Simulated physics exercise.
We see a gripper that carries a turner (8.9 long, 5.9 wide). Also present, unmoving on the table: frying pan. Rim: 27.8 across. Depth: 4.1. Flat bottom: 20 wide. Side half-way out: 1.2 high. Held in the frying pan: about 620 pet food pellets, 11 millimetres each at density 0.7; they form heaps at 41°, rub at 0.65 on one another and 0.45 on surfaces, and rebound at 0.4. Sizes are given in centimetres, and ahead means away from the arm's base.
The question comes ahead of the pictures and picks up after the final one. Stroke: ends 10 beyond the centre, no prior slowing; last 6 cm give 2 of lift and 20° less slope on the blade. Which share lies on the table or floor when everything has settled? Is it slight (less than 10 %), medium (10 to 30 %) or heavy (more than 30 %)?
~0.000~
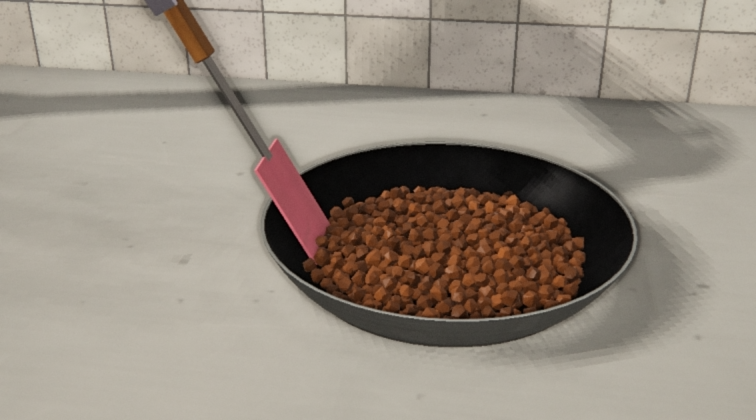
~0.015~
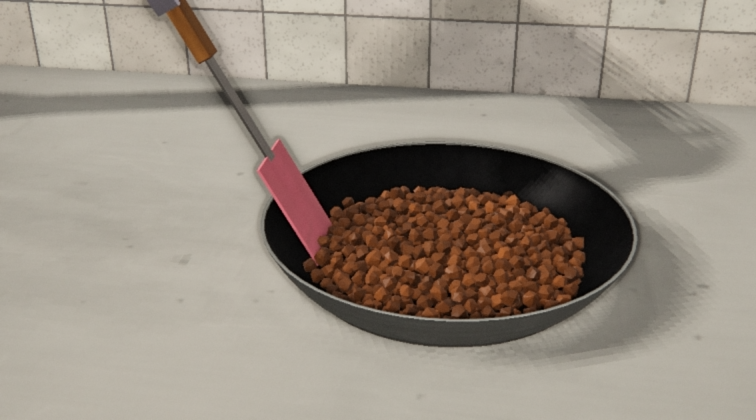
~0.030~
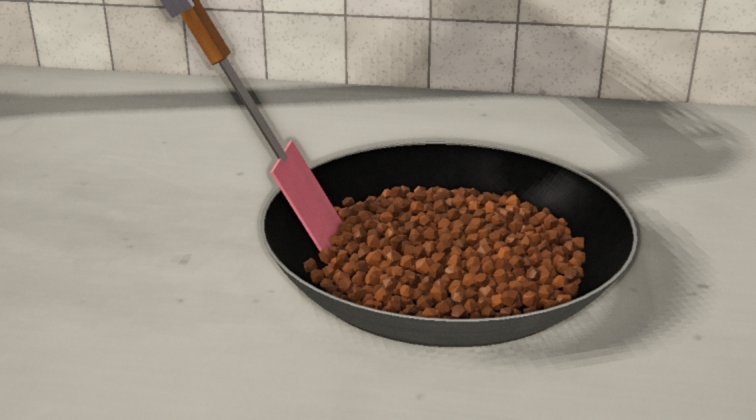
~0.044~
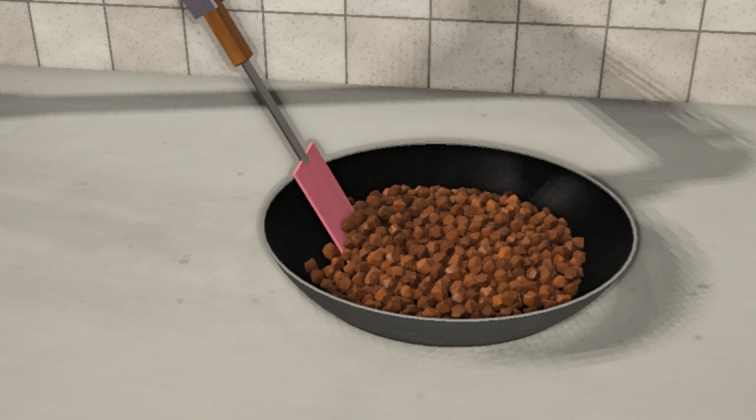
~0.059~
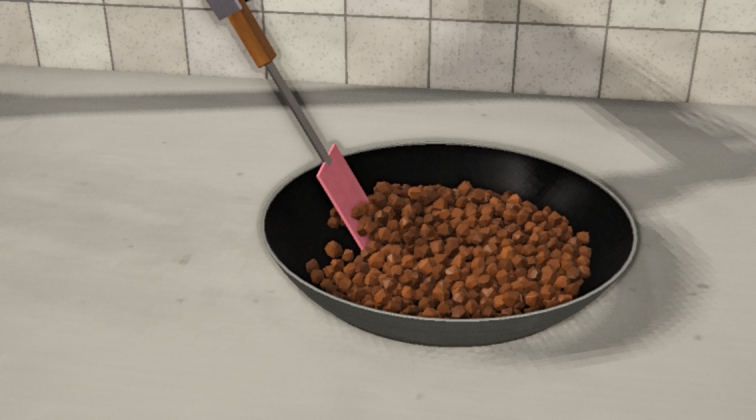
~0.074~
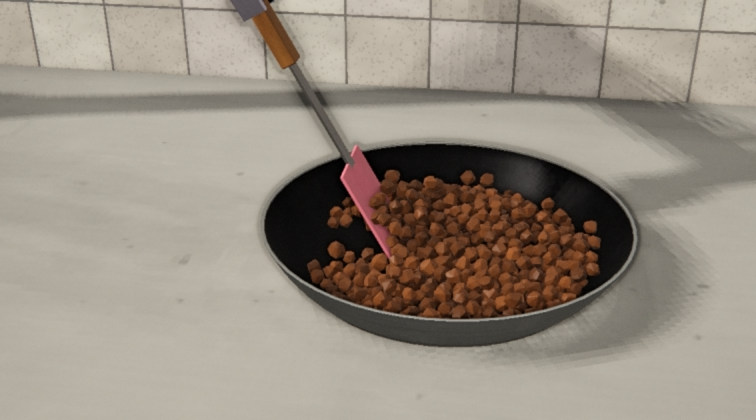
Medium.
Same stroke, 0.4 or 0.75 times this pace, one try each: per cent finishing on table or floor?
I'd expect close to 5 and then close to 10 percent.
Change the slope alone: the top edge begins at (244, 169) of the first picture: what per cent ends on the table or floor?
I'd estimate close to 15 per cent.
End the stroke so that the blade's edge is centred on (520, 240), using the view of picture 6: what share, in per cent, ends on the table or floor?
Something close to 5 in a hundred.
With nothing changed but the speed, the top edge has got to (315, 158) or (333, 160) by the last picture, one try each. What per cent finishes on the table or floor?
I'd estimate close to 10 and 15 in a hundred.
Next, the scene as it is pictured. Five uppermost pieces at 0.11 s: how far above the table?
Height: Some 8 cm.
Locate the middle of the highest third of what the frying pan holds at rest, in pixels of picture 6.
I'd say around pixel (560, 238).
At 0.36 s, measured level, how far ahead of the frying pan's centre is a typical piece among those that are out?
22 cm.
By 0.11 s, sloping 61°, highest piece 8 above the table; 621 in the frying pan.
By 0.15 s, sloping 56°, highest piece 9 above the table; 621 in the frying pan.
By 0.36 s, sloping 41°, highest piece 9 above the table; 504 in the frying pan, 106 on the table or floor, 11 on the blade or in flight.
By 1.41 s, sloping 41°, highest piece 5 above the table; 504 in the frying pan, 117 on the table or floor.
Final count, 504 in the frying pan, 117 on the table or floor. That is 19 % on the table or floor.
